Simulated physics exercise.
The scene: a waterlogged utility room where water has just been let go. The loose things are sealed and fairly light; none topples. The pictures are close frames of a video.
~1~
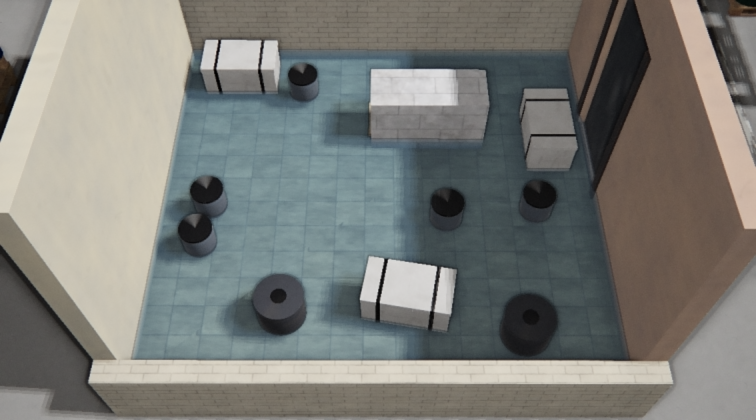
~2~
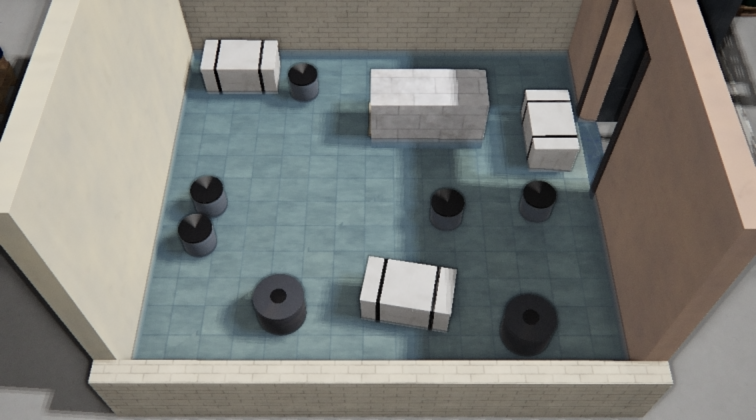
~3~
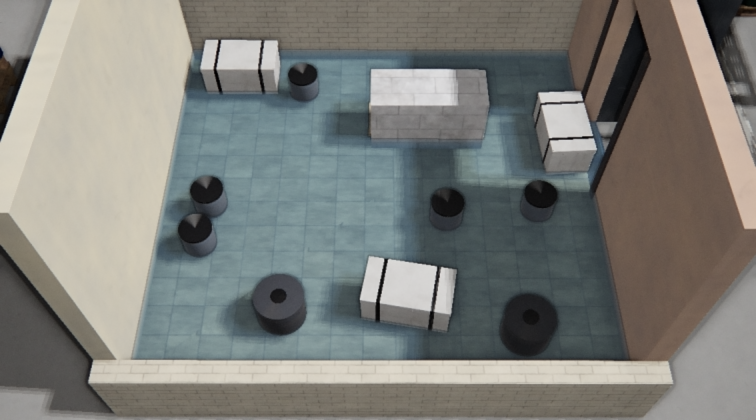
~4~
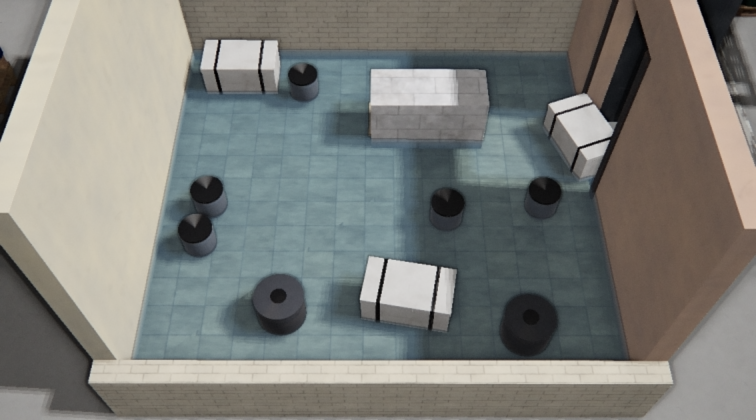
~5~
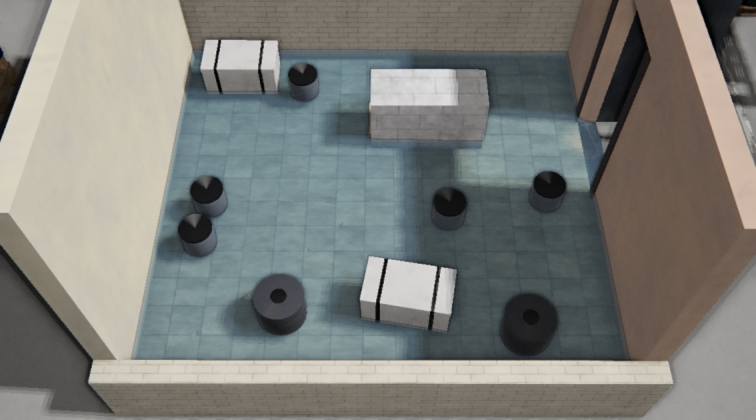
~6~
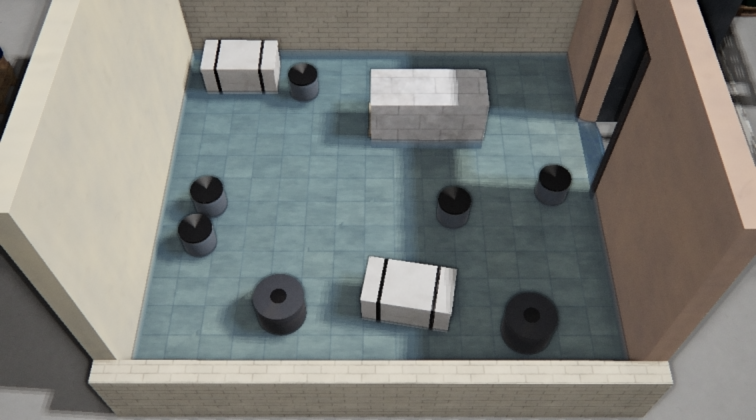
A white box with black bands on the right shifts toward the opened gap in the right wall, turns and disappears through it, then two nearby dark pails drift slightly while the other objects on the blue-tiled floor stay put.
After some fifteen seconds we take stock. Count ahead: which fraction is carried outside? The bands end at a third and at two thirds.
That comes to under a third.
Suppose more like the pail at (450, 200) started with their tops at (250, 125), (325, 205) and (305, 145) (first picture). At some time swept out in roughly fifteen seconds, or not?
One after the other: Still in, stays, still in.
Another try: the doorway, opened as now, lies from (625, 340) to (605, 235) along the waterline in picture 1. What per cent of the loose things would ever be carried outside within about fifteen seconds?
About 50 per cent.
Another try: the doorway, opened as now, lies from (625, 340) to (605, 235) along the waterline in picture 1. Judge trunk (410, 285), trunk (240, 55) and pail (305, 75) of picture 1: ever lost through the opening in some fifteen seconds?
One after the other: Washed out, kept in, inside.
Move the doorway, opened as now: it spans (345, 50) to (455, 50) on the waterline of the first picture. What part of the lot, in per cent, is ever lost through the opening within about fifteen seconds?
Close to 40 %.
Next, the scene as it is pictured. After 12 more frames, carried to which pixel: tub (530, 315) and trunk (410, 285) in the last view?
Roughly at (564, 293) and (462, 267).
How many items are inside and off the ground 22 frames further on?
The number is 7.
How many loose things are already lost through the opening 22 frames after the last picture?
The number is 3.
A moment on, 1 of 10 are out; 9 afloat.
Next, 2 of 10 are out; 8 afloat.
Later, 3 of 10 are out; 7 afloat.
In the end, 3 of 10 are out; 7 afloat.
